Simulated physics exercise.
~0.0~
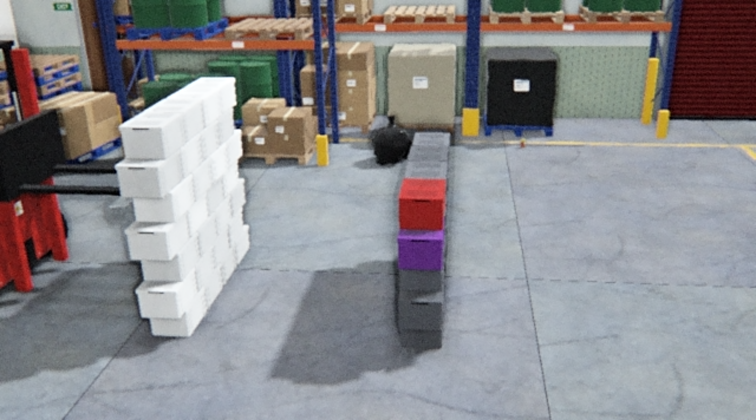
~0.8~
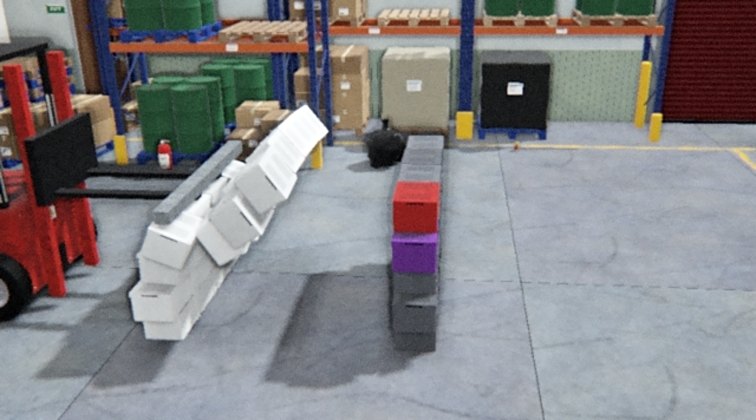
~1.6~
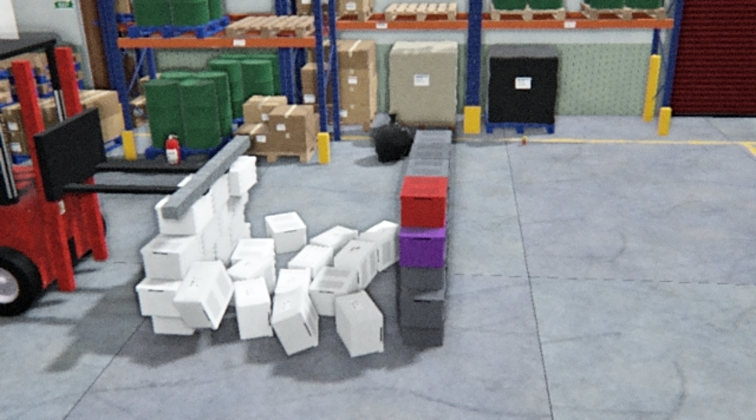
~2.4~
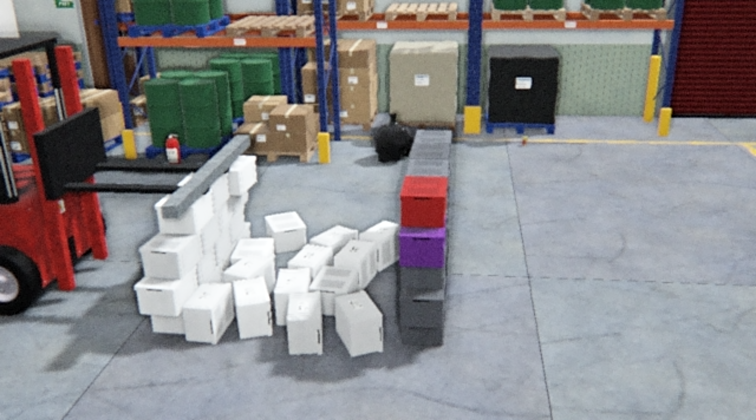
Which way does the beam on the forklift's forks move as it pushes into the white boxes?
The beam moves to the right, knocking the upper white boxes over ahead of it.
In a warehouse, a forklift's beam topples white boxes rightward while the second wall stays standing.
